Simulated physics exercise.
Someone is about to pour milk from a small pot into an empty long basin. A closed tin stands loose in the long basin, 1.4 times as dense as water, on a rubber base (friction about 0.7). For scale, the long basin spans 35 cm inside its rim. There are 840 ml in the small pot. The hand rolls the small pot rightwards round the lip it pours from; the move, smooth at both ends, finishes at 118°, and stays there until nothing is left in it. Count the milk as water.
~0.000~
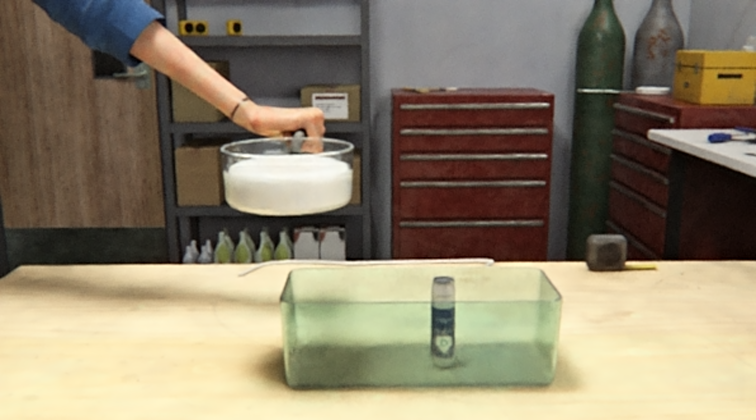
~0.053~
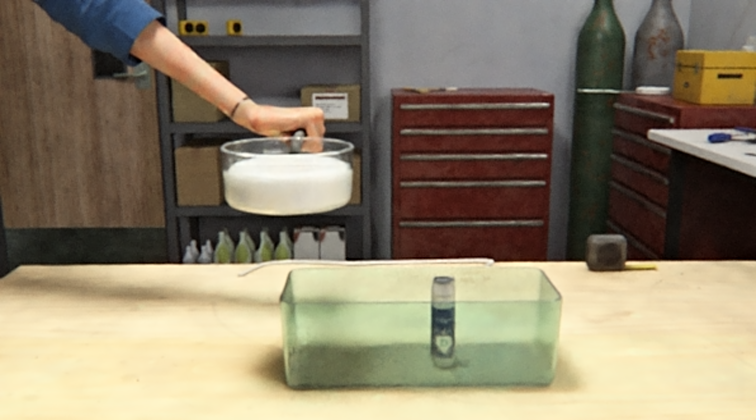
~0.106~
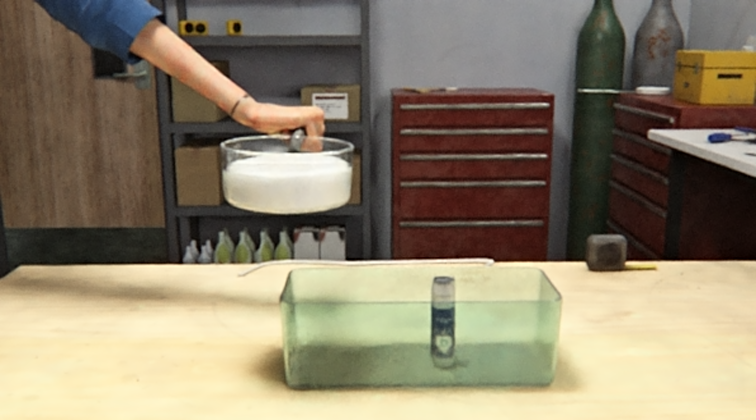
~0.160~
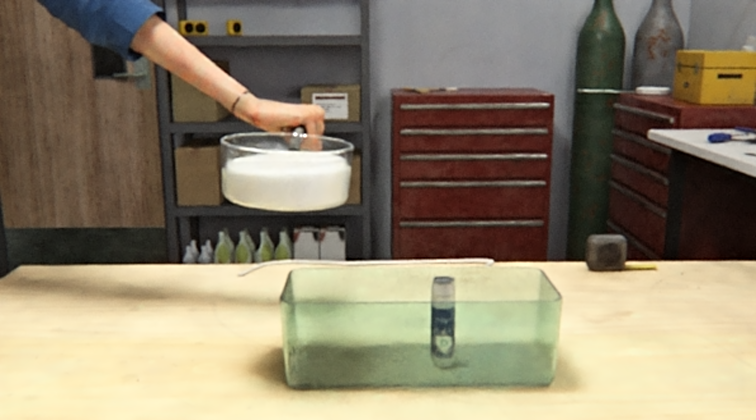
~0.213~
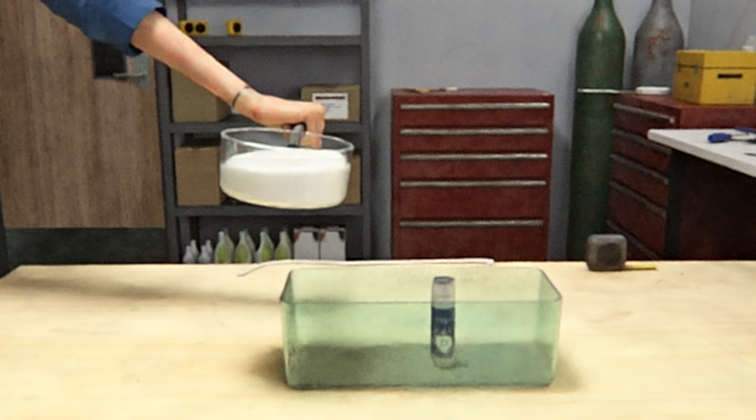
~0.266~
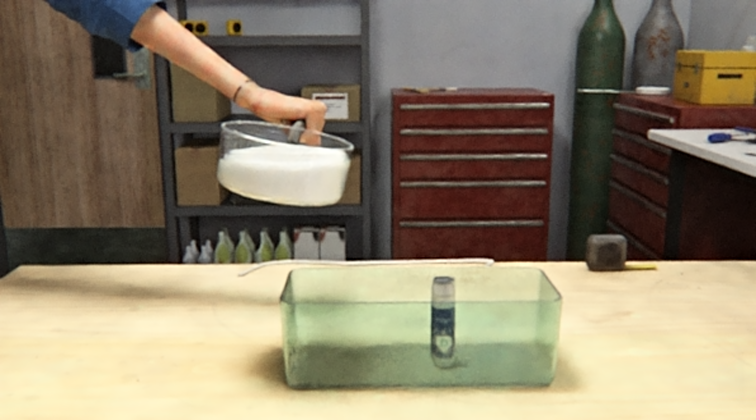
A hand held a small clear pot of milk above a long greenish glass basin with a little closed tin standing in it, then slowly tilted the pot slightly to the right.
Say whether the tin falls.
The tin keeps standing.
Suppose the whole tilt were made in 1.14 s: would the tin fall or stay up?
The tin stays up.
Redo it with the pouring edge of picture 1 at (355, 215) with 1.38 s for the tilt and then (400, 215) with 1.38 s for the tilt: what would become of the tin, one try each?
First it goes over; then it stays up.
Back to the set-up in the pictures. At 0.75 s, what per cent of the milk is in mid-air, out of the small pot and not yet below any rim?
Near 40 in a hundred.
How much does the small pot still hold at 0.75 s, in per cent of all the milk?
Near 56 in a hundred.
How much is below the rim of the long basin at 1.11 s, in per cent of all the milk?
About 74 per cent.
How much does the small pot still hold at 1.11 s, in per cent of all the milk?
Near 6 in a hundred.
By 0.75 s the tilt is 67° and 56 per cent is still to pour; the tin stands where it began.
By 1.11 s the tilt is 107° and 6 per cent is still to pour; the tin stands where it began.
By 1.48 s the tilt is 118° and 0 per cent is still to pour; the tin stands where it began.
By 1.88 s the tilt is 118° and 0 per cent is still to pour; the tin stands where it began.
At rest the tin stands where it began.
